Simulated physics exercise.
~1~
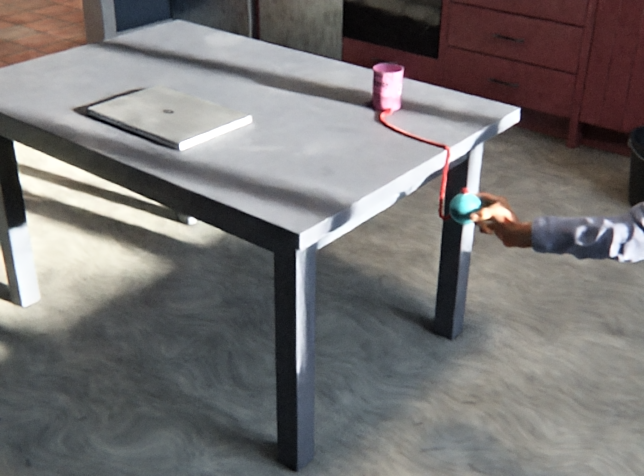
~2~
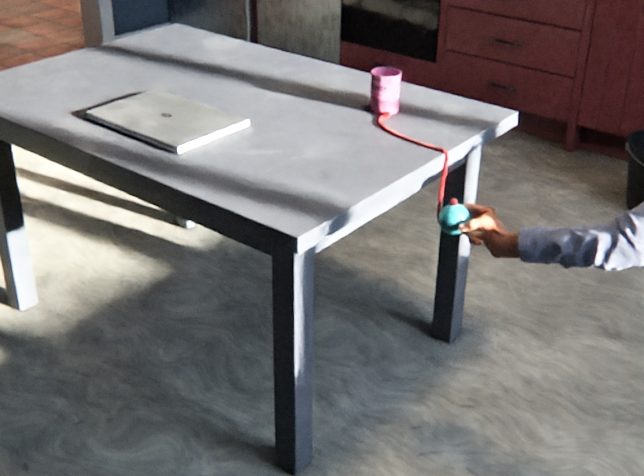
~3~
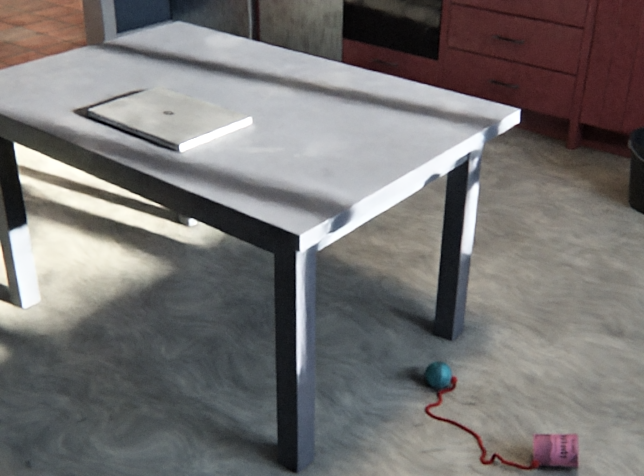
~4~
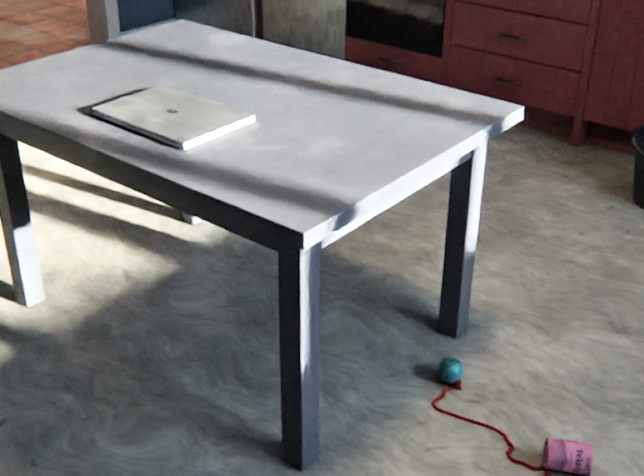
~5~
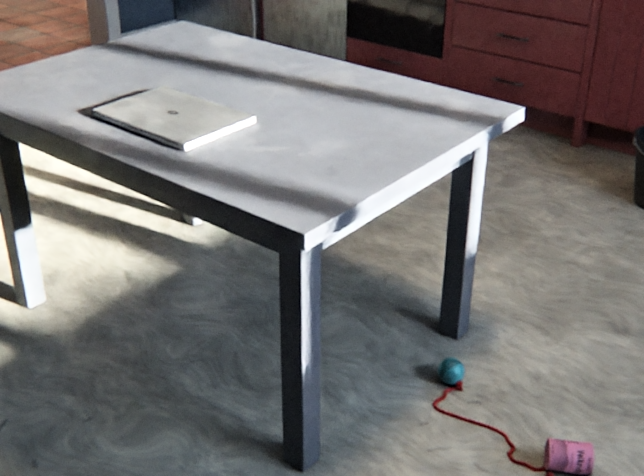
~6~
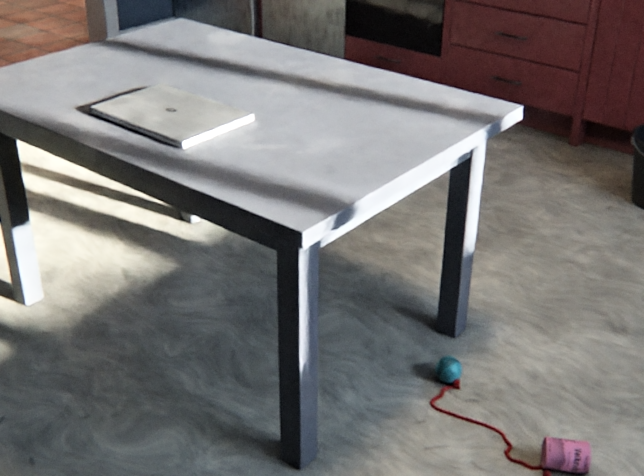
A turquoise ball is held by a hand reaching in from the right, just beyond the edge of a pale table. Its red cord runs up over the edge and across the tabletop to an upright pink cup, while a white laptop lies closed farther left. The hand shifts the ball slightly left and down, and the cup stays put. Then the ball is let go and drops to the floor, and the cup is dragged off the table after it. The cup ends on its side at the lower right, still joined by the cord to the resting ball, with the laptop undisturbed.
